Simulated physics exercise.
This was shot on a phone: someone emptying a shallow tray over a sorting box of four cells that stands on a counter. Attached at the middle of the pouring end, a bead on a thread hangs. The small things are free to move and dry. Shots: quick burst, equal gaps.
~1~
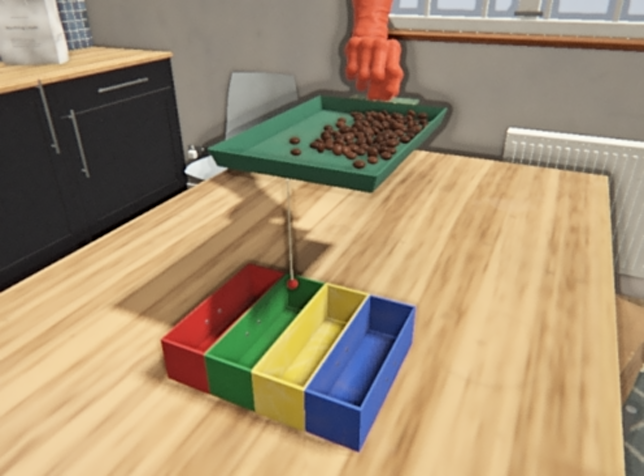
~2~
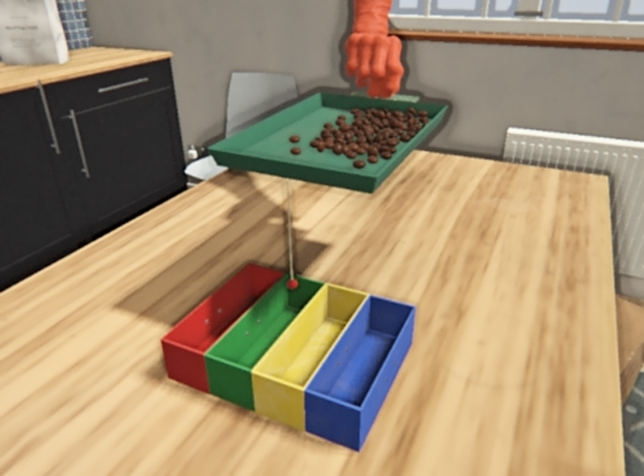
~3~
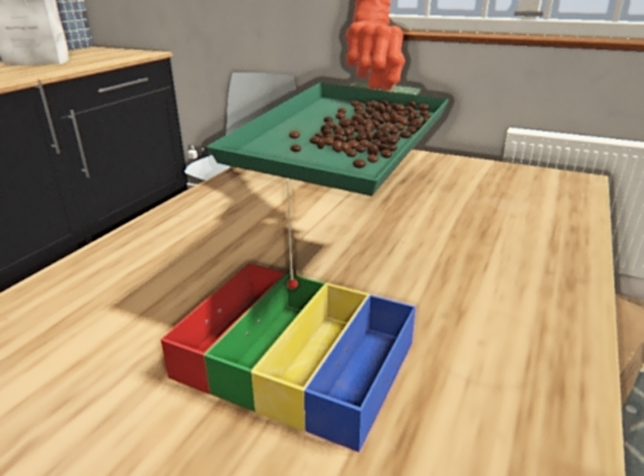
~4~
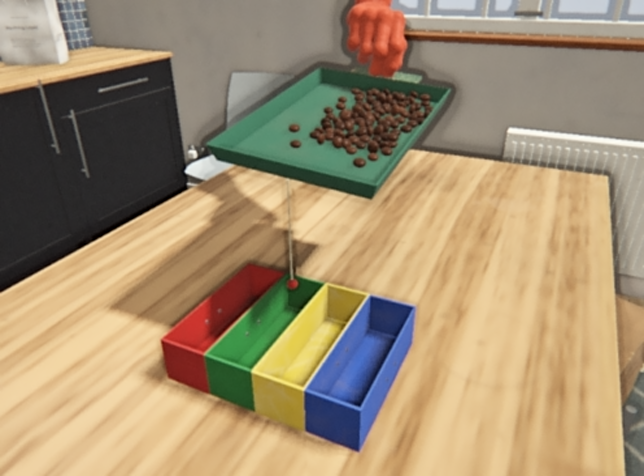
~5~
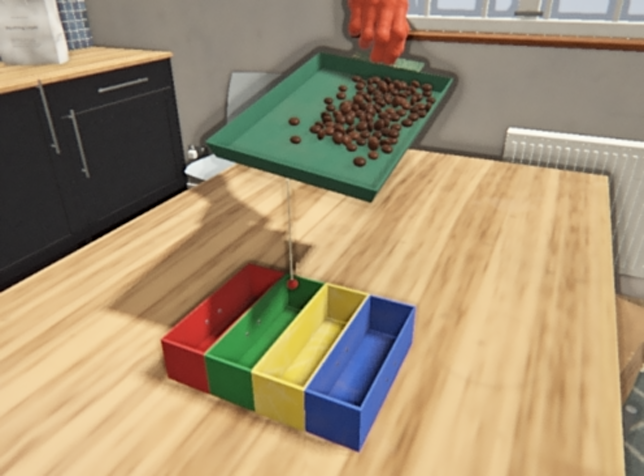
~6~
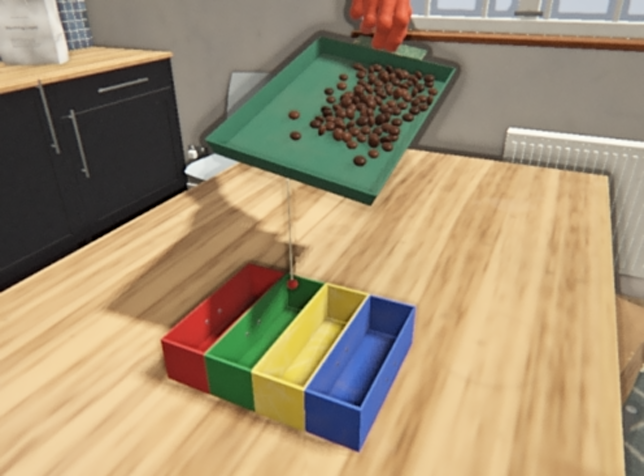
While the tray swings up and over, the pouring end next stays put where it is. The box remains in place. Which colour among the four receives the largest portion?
Blue.
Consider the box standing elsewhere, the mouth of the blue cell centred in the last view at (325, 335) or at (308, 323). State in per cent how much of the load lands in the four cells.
In order: 50 per cent and 20 per cent.
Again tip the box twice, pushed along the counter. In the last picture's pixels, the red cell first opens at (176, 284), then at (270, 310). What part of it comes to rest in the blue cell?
Respectively 10 % and 10 %.
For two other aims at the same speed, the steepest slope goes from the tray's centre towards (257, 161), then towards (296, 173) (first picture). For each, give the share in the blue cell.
I'd expect around 0 in a hundred first and around 10 in a hundred second.
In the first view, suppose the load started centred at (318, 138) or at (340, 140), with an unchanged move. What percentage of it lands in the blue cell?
About 70 and 60 per cent.
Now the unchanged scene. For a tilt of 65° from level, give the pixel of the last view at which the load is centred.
Centre estimate: (366, 176).
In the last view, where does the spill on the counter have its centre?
My estimate puts the centre near (456, 379).
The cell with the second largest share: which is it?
Rank 2: That yellow cell.
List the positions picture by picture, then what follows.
In the first picture, corners of the pouring end at (216, 148) and (373, 173), level; middle of the load at (375, 132), flat chocolate drops; bead on its thread at (292, 284); red cell at (185, 362); green cell at (230, 379); yellow cell at (279, 397); blue cell at (332, 417).
In the second picture, corners of the pouring end at (215, 147) and (373, 174), level; middle of the load at (376, 130).
In the third picture, corners of the pouring end at (215, 145) and (373, 176), tipped barely, lowest at the right corner; middle of the load at (376, 125).
In the fourth picture, corners of the pouring end at (215, 143) and (373, 181), tipped a little, lowest at the right corner; middle of the load at (376, 117).
In the fifth picture, corners of the pouring end at (214, 140) and (373, 185), tipped a little, lowest at the right corner; middle of the load at (377, 109).
In the sixth picture, corners of the pouring end at (213, 138) and (373, 190), tipped clearly, lowest at the right corner; middle of the load at (378, 101); red cell at (185, 362); green cell at (230, 379); yellow cell at (279, 397); blue cell at (332, 417).
Soon after the last picture, tray tipped steeply; nearly all on the tray; a small part falling or outside the box.
A little later, tray tipped past a quarter turn; a small part on the tray; about half in the blue cell; about a quarter in the yellow cell; about a quarter falling or outside the box.
Later still, tray tipped past a quarter turn; about two thirds in the blue cell; about a quarter in the yellow cell; a small part falling or outside the box.
At rest, tray tipped past a quarter turn; about two thirds in the blue cell; about a quarter in the yellow cell; none in the green cell; none in the red cell; a small part outside the box.
